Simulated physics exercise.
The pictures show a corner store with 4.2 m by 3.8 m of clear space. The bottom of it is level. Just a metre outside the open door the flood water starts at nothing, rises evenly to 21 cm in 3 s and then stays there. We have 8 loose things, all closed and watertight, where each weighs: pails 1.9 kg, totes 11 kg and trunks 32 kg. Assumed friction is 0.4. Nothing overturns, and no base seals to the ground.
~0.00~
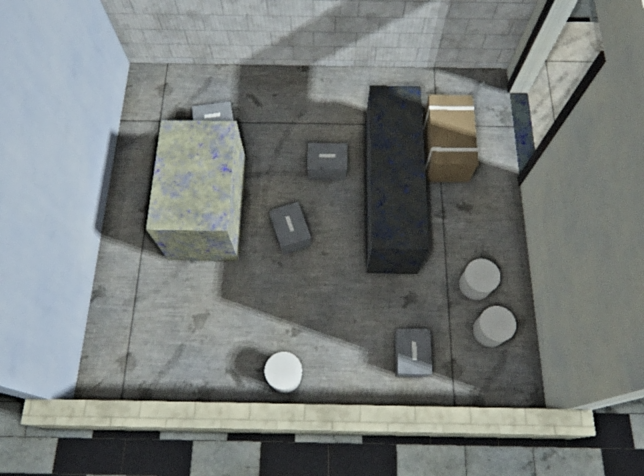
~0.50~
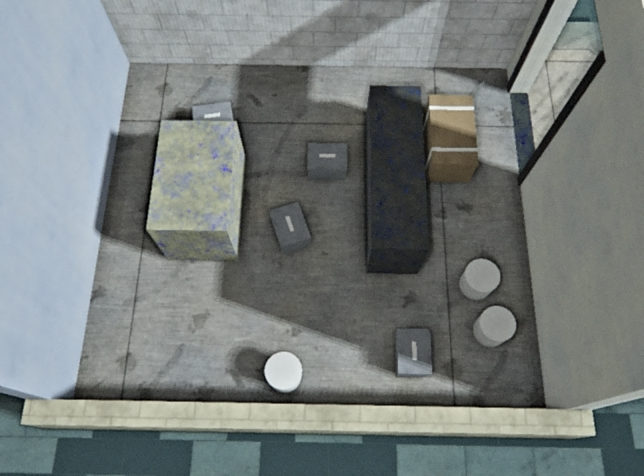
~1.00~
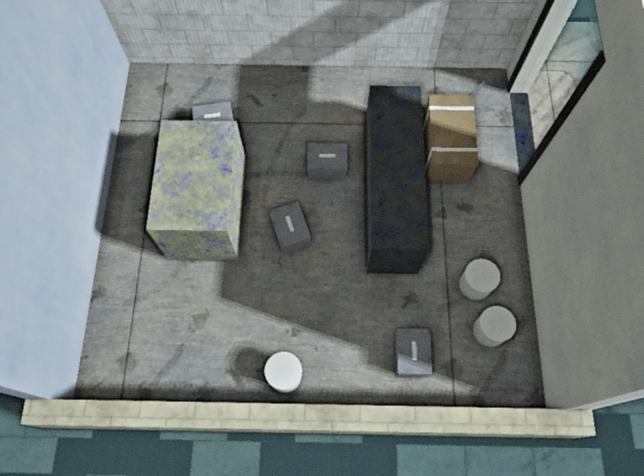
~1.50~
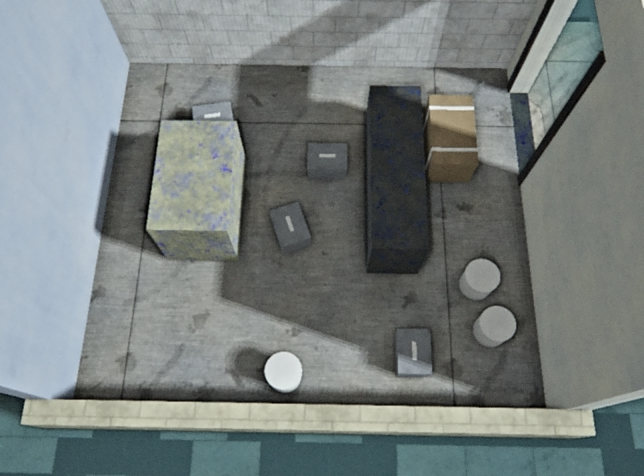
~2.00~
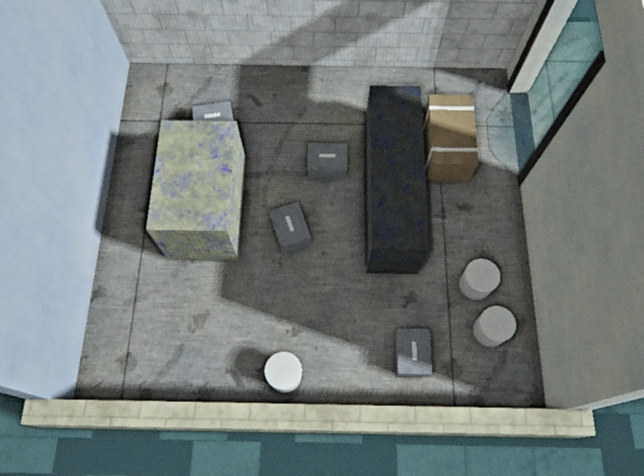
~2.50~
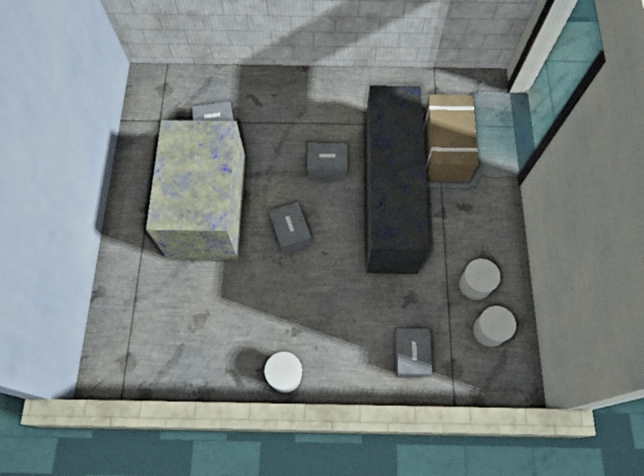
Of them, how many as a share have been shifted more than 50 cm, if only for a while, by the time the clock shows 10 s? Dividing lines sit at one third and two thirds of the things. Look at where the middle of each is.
Middle band: A third to two thirds.
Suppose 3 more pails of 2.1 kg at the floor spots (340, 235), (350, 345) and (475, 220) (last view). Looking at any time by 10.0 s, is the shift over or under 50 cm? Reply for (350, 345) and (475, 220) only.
Taking them in order, the first is beyond that distance and the second is beyond that distance.
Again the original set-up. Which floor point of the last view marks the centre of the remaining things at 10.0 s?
Centred roughly on (246, 252).
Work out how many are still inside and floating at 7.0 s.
The number is 2.
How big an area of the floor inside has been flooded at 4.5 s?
5.5 m2.
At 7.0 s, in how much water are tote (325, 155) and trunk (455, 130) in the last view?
First about 2 cm, second about 5 cm.
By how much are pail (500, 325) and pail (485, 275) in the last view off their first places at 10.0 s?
350 cm, 350 cm.
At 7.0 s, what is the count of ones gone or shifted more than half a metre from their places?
By then the count is 2.
After 3.5 s 0 of 8 are over 50 cm from their spots; 0 afloat.
After 4.5 s 0 of 8 are over 50 cm from their spots; 1 afloat.
After 7.0 s 2 of 8 are over 50 cm from their spots; 2 afloat.
After 10.0 s 4 of 8 are over 50 cm from their spots, and 4 have been at some point; 3 afloat.
